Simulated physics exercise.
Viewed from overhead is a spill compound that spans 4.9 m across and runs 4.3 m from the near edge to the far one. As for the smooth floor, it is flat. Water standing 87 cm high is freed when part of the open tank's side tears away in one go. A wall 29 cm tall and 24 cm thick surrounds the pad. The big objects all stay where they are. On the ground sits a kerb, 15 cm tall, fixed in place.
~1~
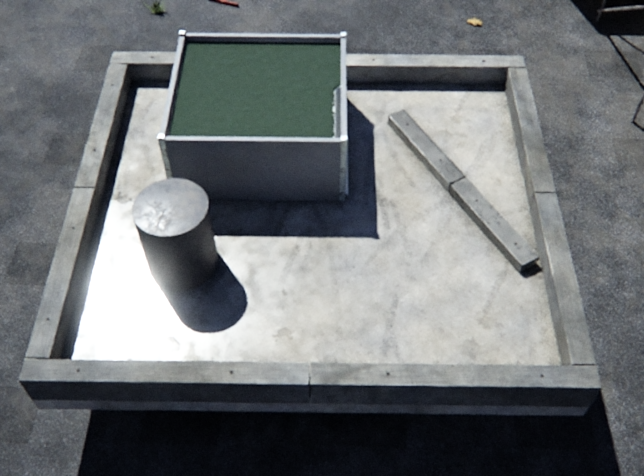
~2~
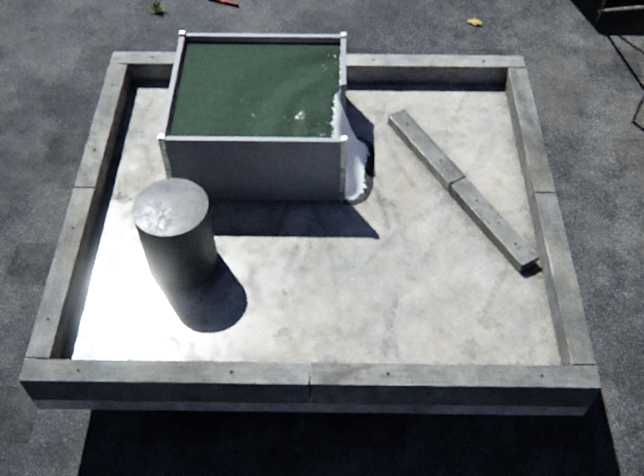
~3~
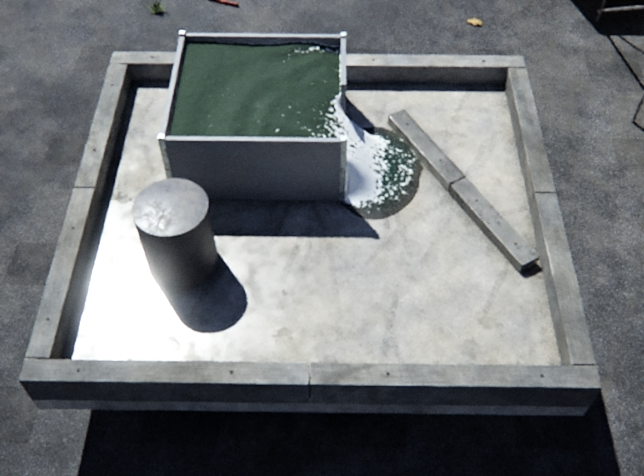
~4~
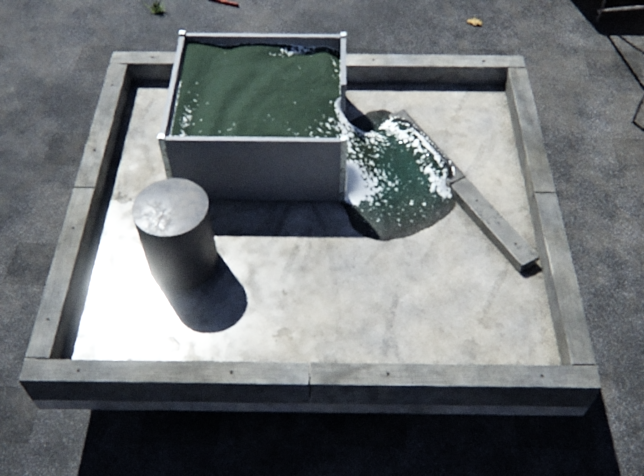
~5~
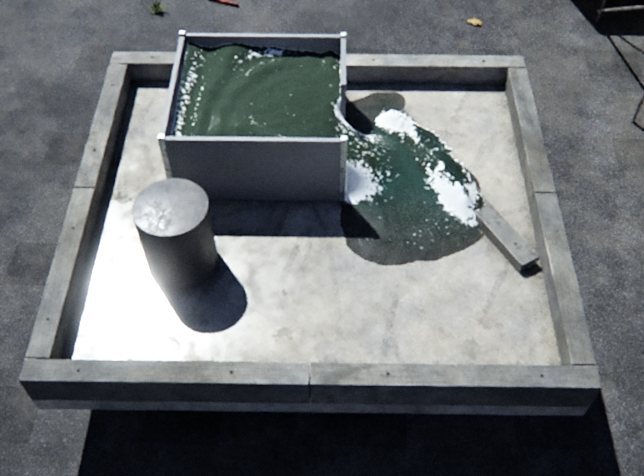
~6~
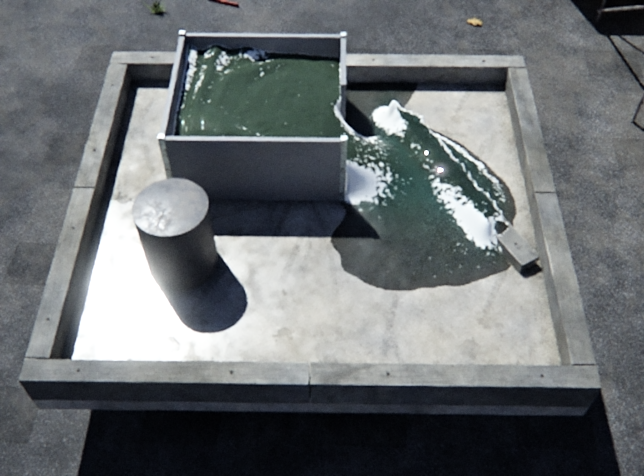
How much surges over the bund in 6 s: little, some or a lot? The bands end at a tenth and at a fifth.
It loses not even a tenth of the water.
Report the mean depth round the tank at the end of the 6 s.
Roughly 11 centimetres.
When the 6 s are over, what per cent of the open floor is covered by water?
Wet share: About 95 %.
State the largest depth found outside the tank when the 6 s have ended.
Up to some 22 cm.
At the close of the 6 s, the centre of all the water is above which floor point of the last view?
Roughly (327, 201) in the last picture.
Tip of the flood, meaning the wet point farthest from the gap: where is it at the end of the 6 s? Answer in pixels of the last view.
I'd mark it close to (60, 371).
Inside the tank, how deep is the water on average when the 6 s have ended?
Some 20 cm on average.
A moment later water covers 30 % of the floor and is deepest (51 cm) near (353, 182); 0 % is over the wall.
Soon after water covers 40 % of the floor and is deepest (48 cm) near (534, 245); 0 % is over the wall.
Next water covers 45 % of the floor and is deepest (49 cm) near (505, 377); 4 % is over the wall.
Later on water covers 70 % of the floor and is deepest (28 cm) near (450, 376); 7 % is over the wall.
At the end water covers 80 % of the floor and is deepest (22 cm) near (394, 375); 7 % is over the wall.
